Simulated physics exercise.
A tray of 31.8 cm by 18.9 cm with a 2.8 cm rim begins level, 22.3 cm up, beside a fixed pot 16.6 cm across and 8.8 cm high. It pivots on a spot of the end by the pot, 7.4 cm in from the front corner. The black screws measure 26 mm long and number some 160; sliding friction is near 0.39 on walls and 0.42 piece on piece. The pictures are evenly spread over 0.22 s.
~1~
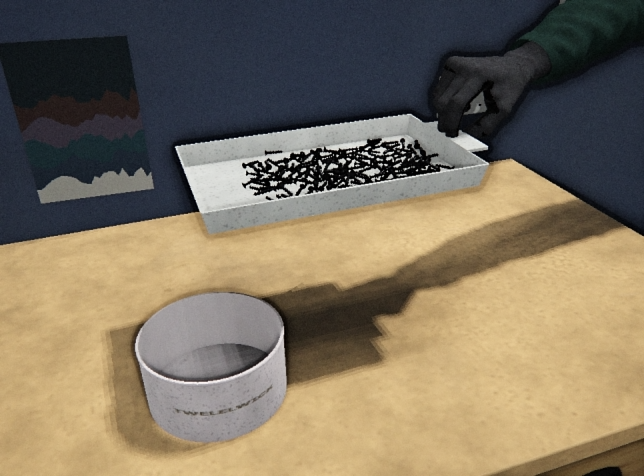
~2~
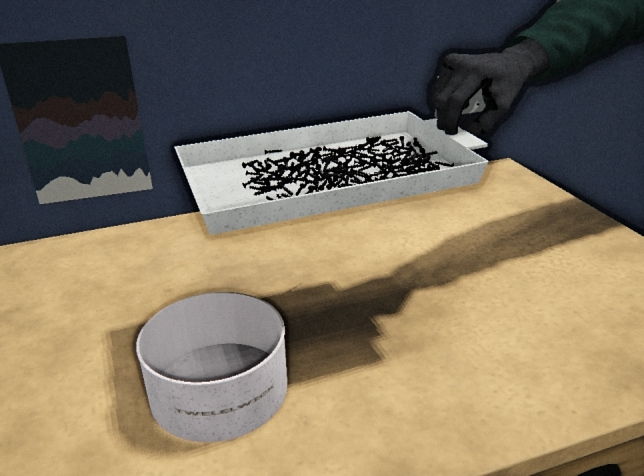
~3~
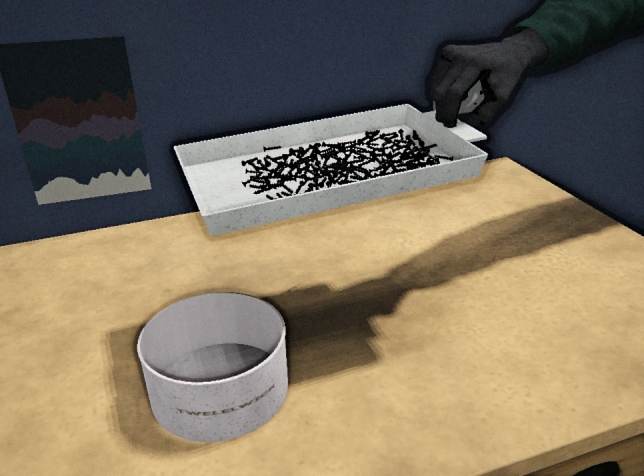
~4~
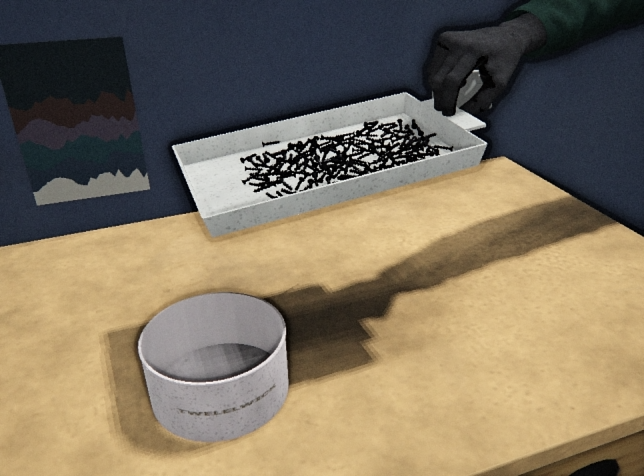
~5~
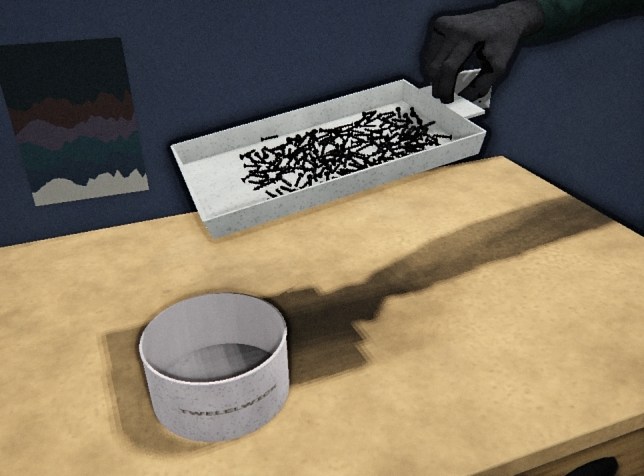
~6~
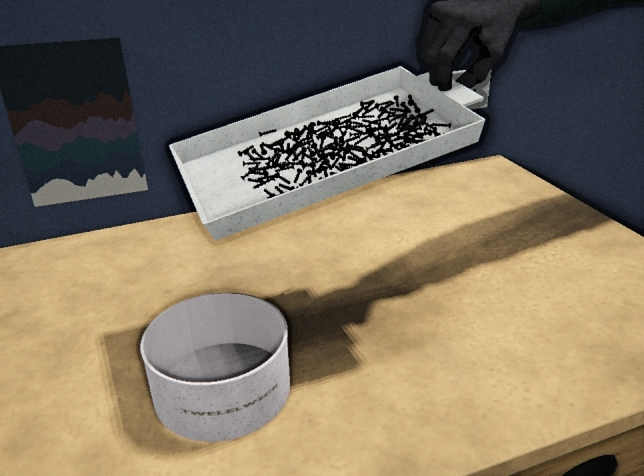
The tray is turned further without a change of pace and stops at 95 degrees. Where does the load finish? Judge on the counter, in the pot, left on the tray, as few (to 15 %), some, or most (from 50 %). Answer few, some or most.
Counter few, pot most, tray few.
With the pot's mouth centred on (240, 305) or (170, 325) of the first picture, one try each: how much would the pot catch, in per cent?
About 20 and 90 per cent.
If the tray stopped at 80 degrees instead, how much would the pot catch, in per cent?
Then about 50 per cent.
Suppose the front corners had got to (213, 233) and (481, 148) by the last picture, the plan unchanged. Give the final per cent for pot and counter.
Pot 65, counter 35.
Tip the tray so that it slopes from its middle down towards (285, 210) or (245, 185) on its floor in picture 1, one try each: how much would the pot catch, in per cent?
About 95 and 25 per cent.
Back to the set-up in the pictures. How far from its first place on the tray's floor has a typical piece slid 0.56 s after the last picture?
Some 14 cm.
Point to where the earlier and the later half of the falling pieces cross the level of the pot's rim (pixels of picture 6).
At about (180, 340), then at (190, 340).
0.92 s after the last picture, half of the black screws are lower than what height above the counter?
Roughly 22 cm.
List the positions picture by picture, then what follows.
In the first frame, tray tilt 0 degrees, front corners at (207, 209) and (481, 163); middle of the pieces at (344, 171); pot at (211, 333).
In the second frame, tray tilt 1 degrees, front corners at (207, 210) and (481, 160); middle of the pieces at (344, 169).
In the third frame, tray tilt 2 degrees, front corners at (208, 212) and (480, 153); middle of the pieces at (343, 165).
In the fourth frame, tray tilt 5 degrees, front corners at (208, 214) and (479, 143), lowest corner left front; middle of the pieces at (342, 159).
In the fifth frame, tray tilt 9 degrees, front corners at (208, 216) and (478, 131), lowest corner left front; middle of the pieces at (341, 152).
In the sixth frame, tray tilt 12 degrees, front corners at (208, 219) and (477, 119), lowest corner left front; middle of the pieces at (339, 146); pot at (215, 334).
Then, 0.56 s after the last picture, tilt 51 degrees; the tray holds 100 %, the pot 0 %.
Then, 0.92 s after the last picture, tilt 77 degrees; the tray holds 70 %, the pot 15 %.
Then, 1.38 s after the last picture, tilt 95 degrees; the tray holds 15 %, the pot 65 %.
In the end, counter 10 %, pot 90 %, tray 0 %.
